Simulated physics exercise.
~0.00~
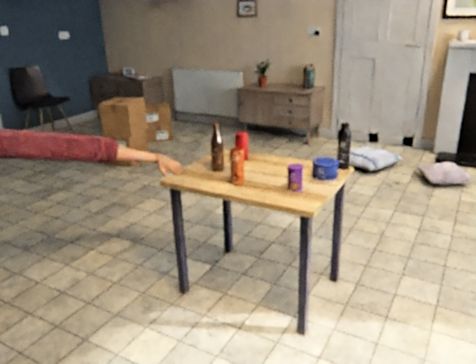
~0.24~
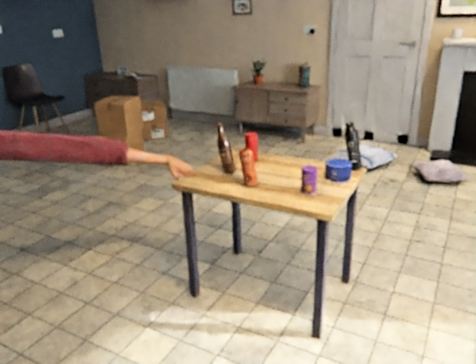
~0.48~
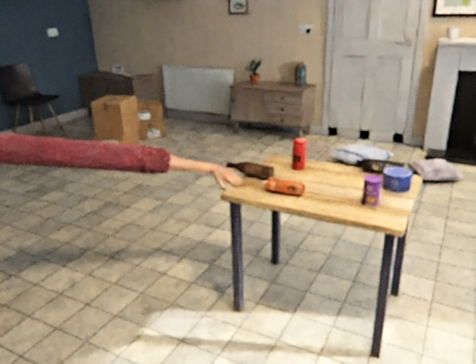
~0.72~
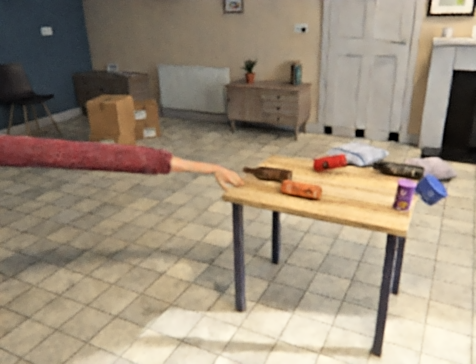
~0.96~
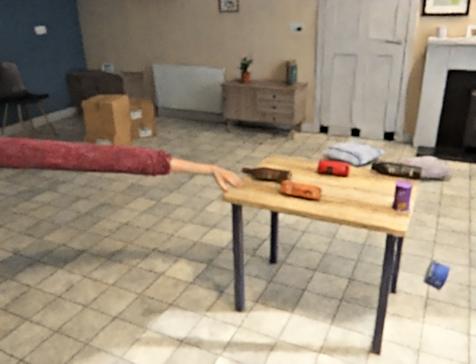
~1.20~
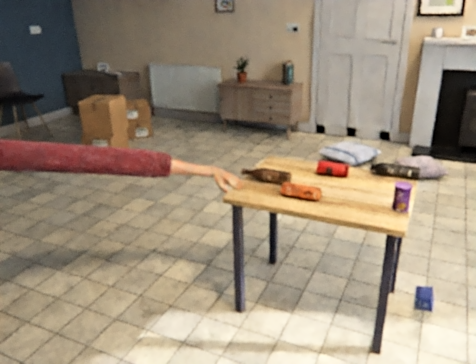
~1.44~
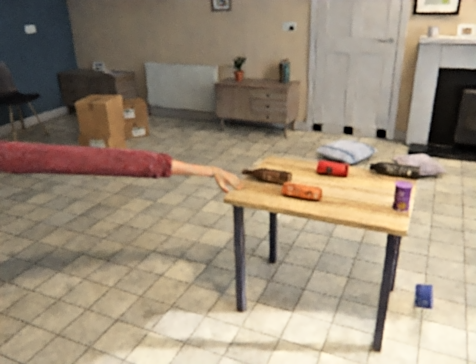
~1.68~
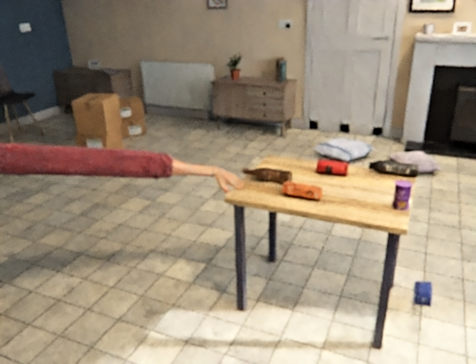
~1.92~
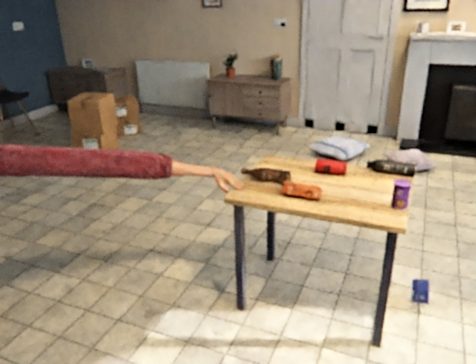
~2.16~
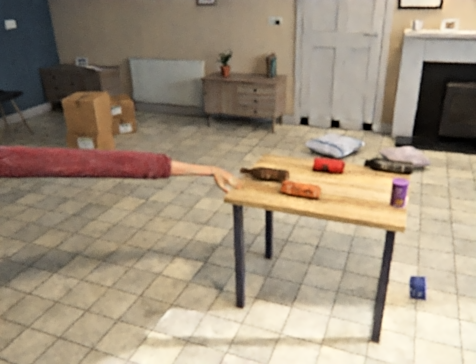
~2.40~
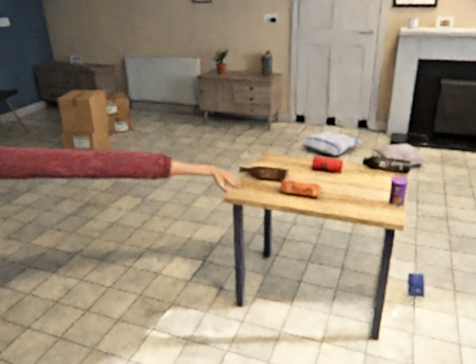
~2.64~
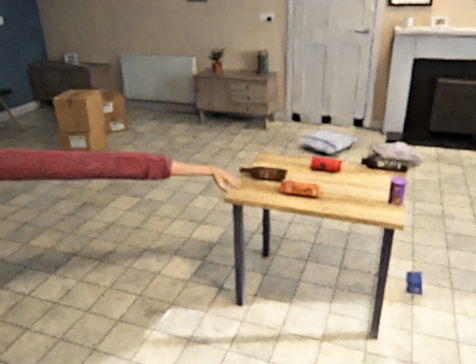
An arm in a red sleeve reaches in from the left and pushes a small wooden table with dark legs to the right across a tiled living room, seen from slightly above. On it stand a brown bottle, an orange can and a red jar towards the left, with a purple tin, a blue tub and a black bottle towards the right. As the table slides, both bottles and the can topple, then it stops and the red jar falls over. The blue tub slips off the right edge and ends on the floor, while the purple tin stays upright.
